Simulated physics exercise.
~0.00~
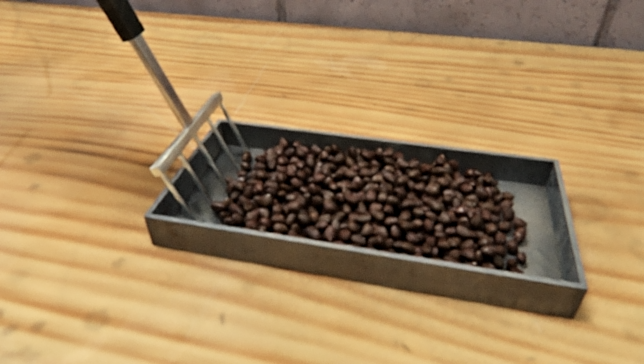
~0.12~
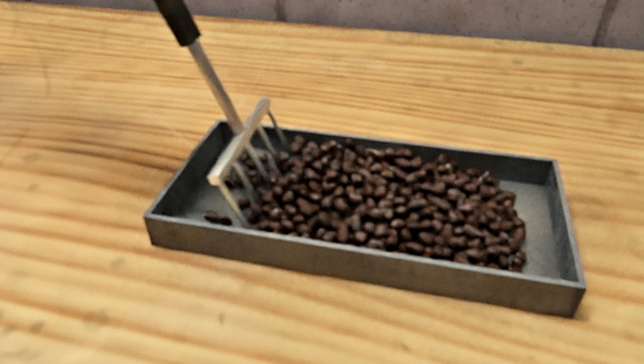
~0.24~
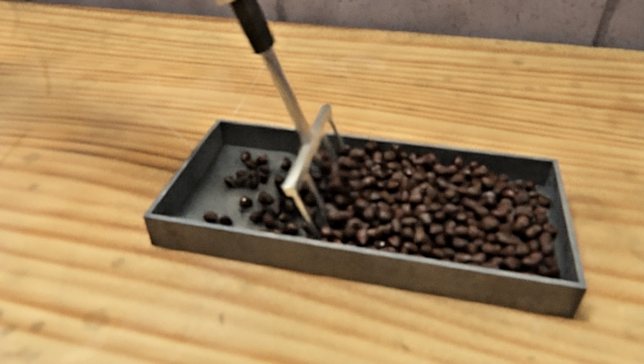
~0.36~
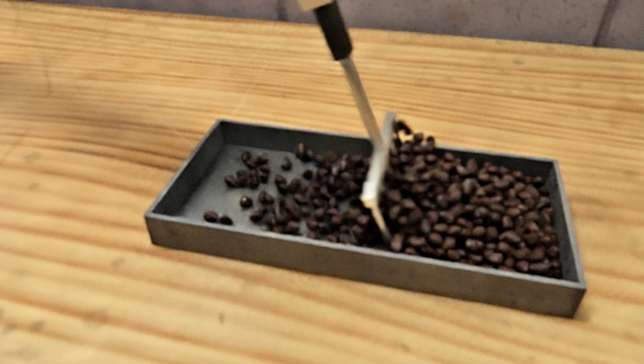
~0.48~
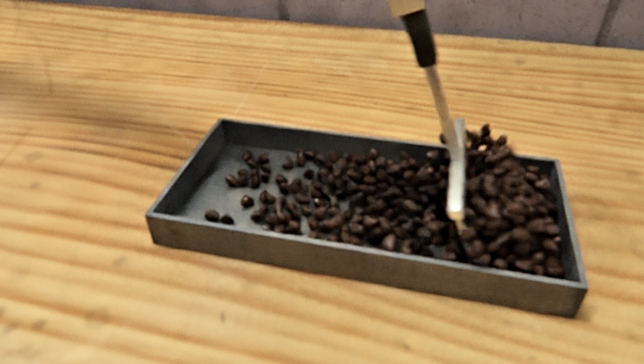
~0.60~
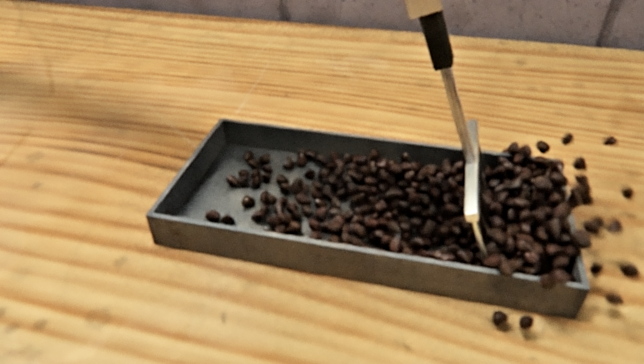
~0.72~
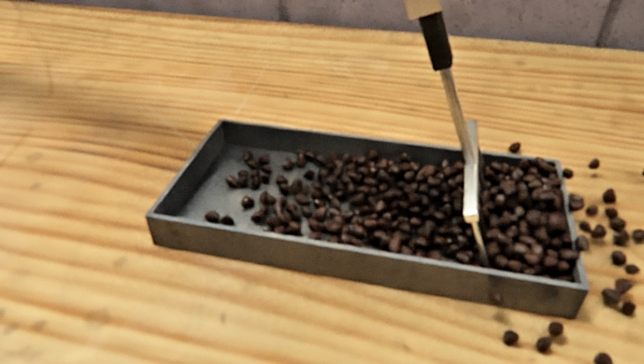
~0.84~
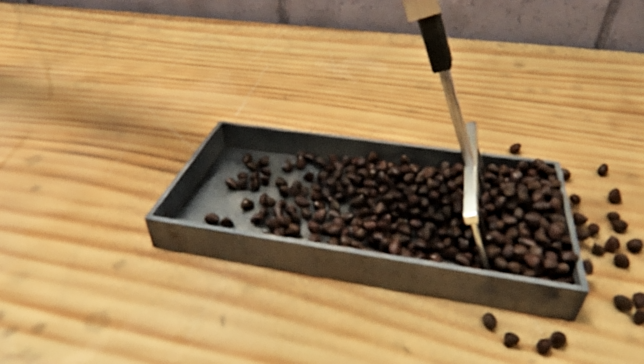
A metal comb on a dark-handled rod sweeps rightward through a heap of dark brown beans in a grey tray on a wooden table, piling them against the right end until some spill over, then stops inside the tray with scattered beans resting on the table.
